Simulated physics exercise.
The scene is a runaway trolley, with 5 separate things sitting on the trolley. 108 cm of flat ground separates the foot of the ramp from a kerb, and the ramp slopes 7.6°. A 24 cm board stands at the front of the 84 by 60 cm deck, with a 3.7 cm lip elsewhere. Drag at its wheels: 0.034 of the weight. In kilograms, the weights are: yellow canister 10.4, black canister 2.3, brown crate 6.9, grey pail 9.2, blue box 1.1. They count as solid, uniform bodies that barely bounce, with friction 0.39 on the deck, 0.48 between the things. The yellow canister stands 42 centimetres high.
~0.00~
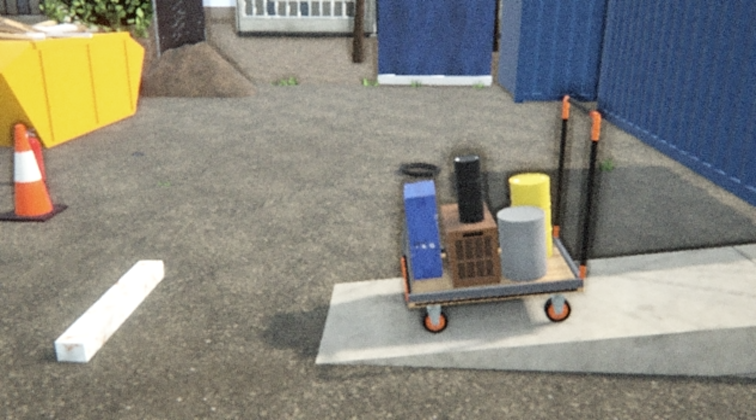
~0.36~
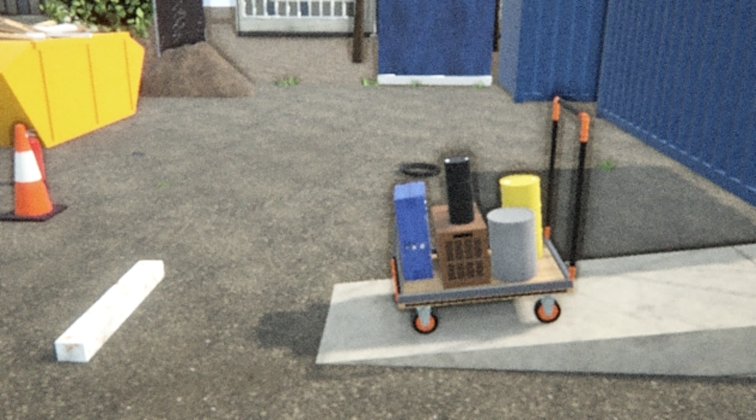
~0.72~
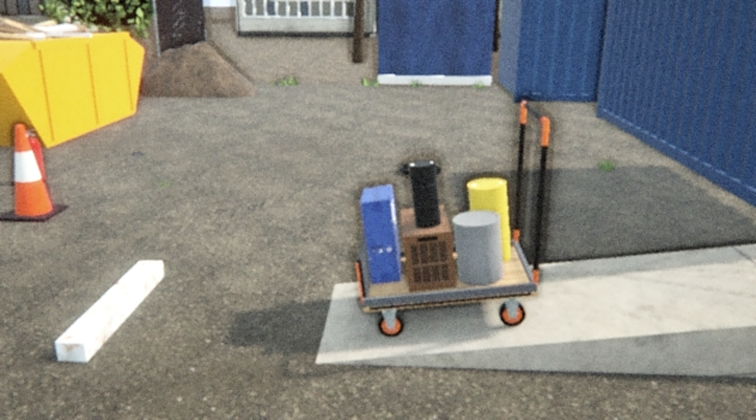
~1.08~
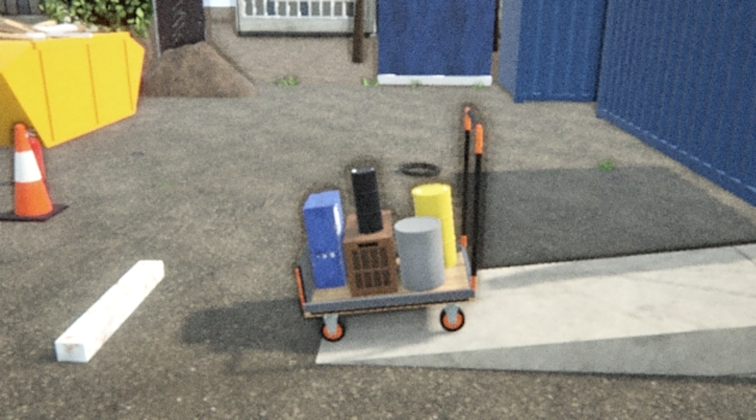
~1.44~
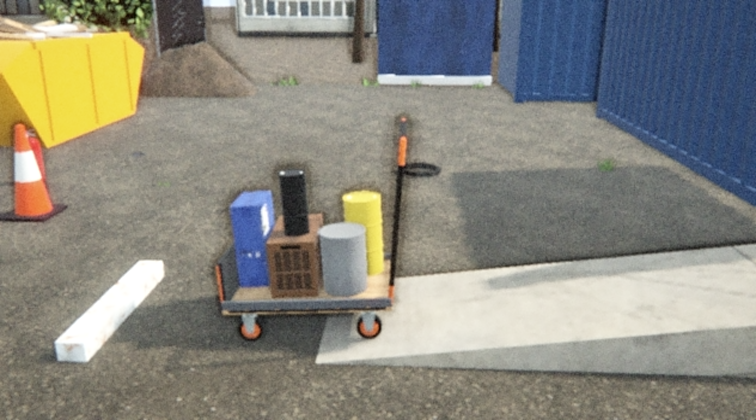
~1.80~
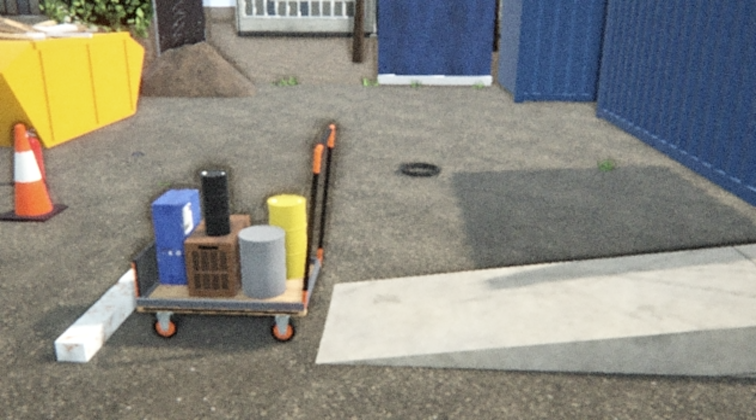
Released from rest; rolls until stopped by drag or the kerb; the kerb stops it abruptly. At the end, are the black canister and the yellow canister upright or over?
In order: The black canister stands; the yellow canister stands.
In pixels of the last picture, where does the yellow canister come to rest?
Near (221, 236).
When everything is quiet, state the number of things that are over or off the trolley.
0.
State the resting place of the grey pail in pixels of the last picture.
Close to pixel (205, 261) in the final view.
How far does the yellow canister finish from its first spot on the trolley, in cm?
About 14 cm.
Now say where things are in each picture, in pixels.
The first picture shows kerb 156 cm ahead; black canister (469, 189).
The second picture shows kerb 152 cm ahead; blue box (414, 231); brown crate (460, 243).
The third picture shows kerb 135 cm ahead; grey pail (479, 248); blue box (382, 234).
The fourth picture shows kerb 105 cm ahead; brown crate (372, 252); grey pail (421, 254).
The fifth picture shows kerb 65 cm ahead; blue box (256, 239); brown crate (298, 254).
The sixth picture shows kerb 22 cm ahead; black canister (216, 203); yellow canister (288, 237).
After 2.10 s, trolley at the kerb; black canister slid 7 cm near (156, 202); yellow canister slid 7 cm near (232, 236); grey pail slid 7 cm.
After 2.20 s, trolley at the kerb; black canister tipped 6° from how it sat near (148, 201); yellow canister slid 12 cm near (223, 236); grey pail slid 6 cm.
After 2.40 s, trolley at the kerb; yellow canister slid 13 cm near (221, 236); black canister slid 8 cm near (152, 202); grey pail slid 6 cm.
At rest (3.5 s), not toppled but over 10 cm from the start, yellow canister; the other 4 in place, give or take 10 cm. Seen from the same camera at the end, black canister near (152, 202), yellow canister near (221, 236).
